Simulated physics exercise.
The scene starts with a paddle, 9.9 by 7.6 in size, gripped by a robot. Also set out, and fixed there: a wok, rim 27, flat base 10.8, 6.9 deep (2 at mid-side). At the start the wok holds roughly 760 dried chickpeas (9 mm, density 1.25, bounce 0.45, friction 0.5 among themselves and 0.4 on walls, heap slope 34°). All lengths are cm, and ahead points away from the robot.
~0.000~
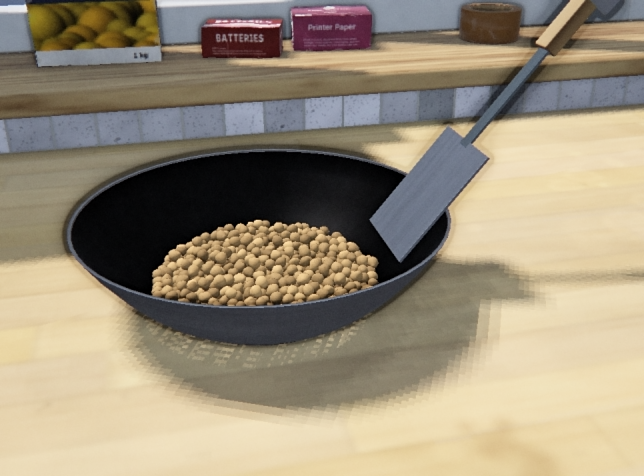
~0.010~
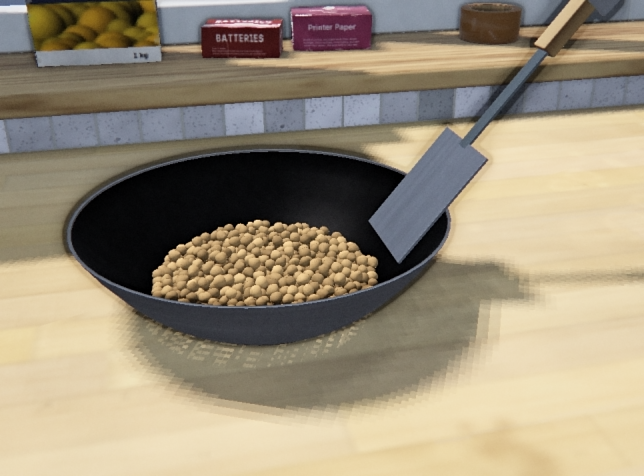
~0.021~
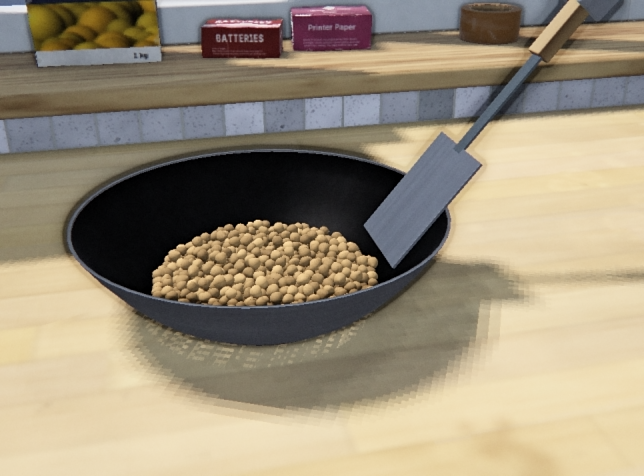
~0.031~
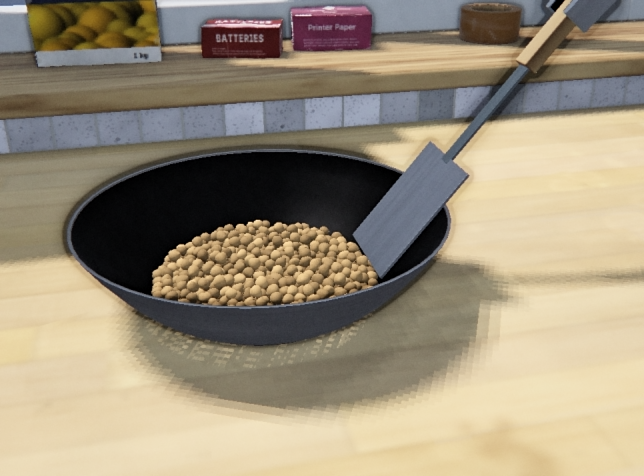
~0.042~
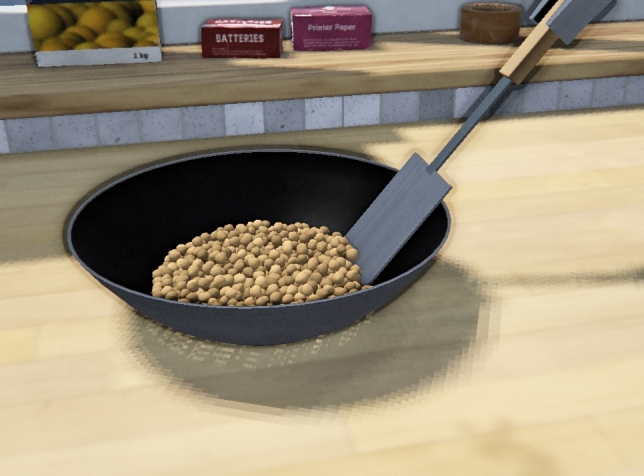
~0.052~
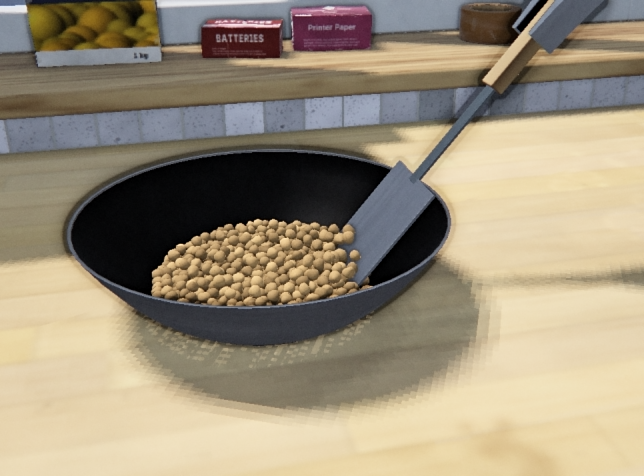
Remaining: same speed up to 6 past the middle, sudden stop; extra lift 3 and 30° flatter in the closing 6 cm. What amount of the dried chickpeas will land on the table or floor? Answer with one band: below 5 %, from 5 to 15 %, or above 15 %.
From 5 to 15 %.
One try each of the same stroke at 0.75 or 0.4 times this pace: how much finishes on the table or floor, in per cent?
Try one about 5 %, try two about 0 %.
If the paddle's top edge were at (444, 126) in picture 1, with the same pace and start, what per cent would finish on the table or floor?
I'd estimate close to 10 per cent.
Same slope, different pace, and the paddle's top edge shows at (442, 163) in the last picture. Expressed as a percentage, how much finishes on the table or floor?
Near 0 in a hundred.
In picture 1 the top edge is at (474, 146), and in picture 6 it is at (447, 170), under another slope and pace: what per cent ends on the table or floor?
Near 0 in a hundred.
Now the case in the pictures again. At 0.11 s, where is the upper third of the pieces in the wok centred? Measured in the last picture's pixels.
I'd say close to (241, 251).
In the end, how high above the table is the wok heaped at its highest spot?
Near 6.5 centimetres high.
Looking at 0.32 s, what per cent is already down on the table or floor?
Roughly 2 per cent.
After 0.08 s, sloping 50°, highest piece 9 above the table; 762 in the wok.
After 0.11 s, sloping 41°, highest piece 12 above the table; 761 in the wok, 1 on the blade or in flight.
After 0.32 s, sloping 20°, highest piece 11 above the table; 706 in the wok, 18 on the table or floor, 38 on the blade or in flight.
After 1.38 s, sloping 20°, highest piece 6 above the table; 706 in the wok, 56 on the table or floor.
At rest, 706 in the wok, 56 on the table or floor. That is 7 % on the table or floor.
